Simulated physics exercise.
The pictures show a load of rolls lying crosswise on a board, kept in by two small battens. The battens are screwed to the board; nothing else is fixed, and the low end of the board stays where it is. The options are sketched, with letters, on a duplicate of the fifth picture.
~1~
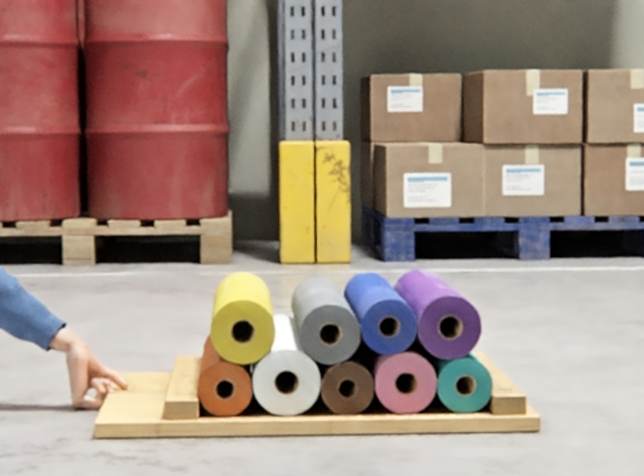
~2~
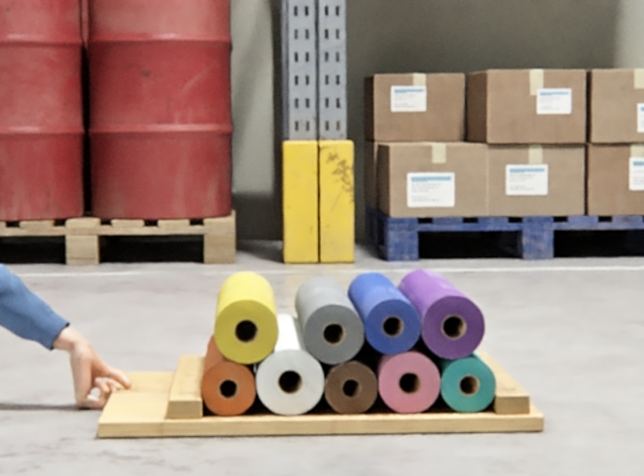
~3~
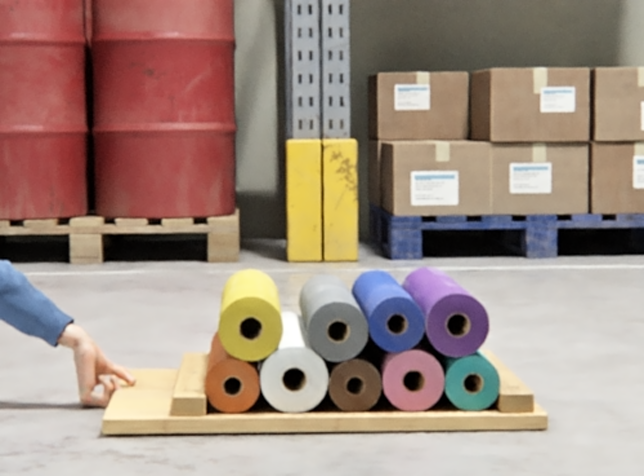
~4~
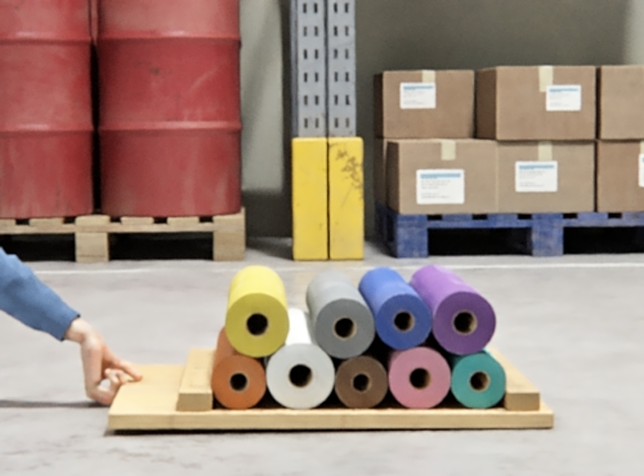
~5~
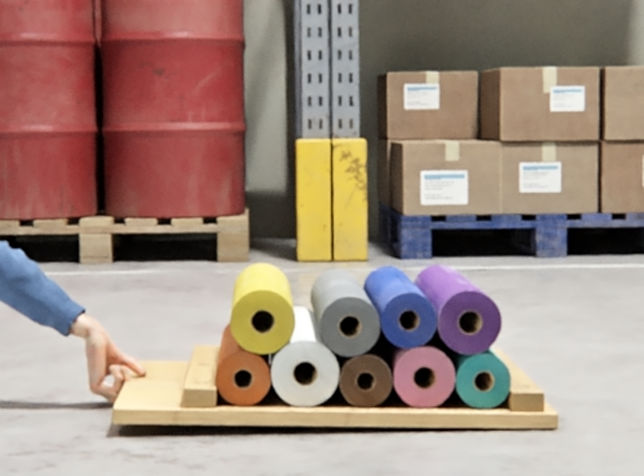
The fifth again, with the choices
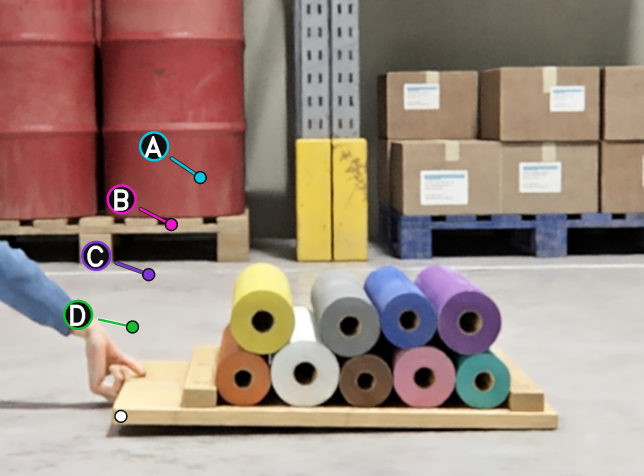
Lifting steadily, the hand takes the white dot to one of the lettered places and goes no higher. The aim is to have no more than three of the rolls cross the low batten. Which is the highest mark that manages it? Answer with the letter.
Mark A is as high as it can go.
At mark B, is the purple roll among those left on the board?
No.
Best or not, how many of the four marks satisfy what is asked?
Four of them.
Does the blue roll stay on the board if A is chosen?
No, with A.
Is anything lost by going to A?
Yes.
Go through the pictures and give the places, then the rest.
The first frame shows white roll (286, 382); brown roll (348, 389); pink roll (406, 383).
The second frame shows pink roll (409, 383); turquoise roll (469, 385).
The third frame shows board (319, 388); orange roll (232, 386); blue roll (397, 324).
The fourth frame shows board (325, 385); orange roll (239, 382); white roll (300, 375).
The fifth frame shows board (329, 383); orange roll (243, 379); white roll (305, 373).
On the marked copy, A at (200, 178); B at (171, 224); C at (149, 274); D at (132, 327); the white dot at (121, 416).
Following A. Soon after the start, board at 19°.
Later, board at 35°.
In the end, board at 35°, three over the low batten (grey, blue, purple).
As for the rest, B three over the low batten (grey, blue, purple); C three over the low batten (grey, blue, purple); D none over the low batten.
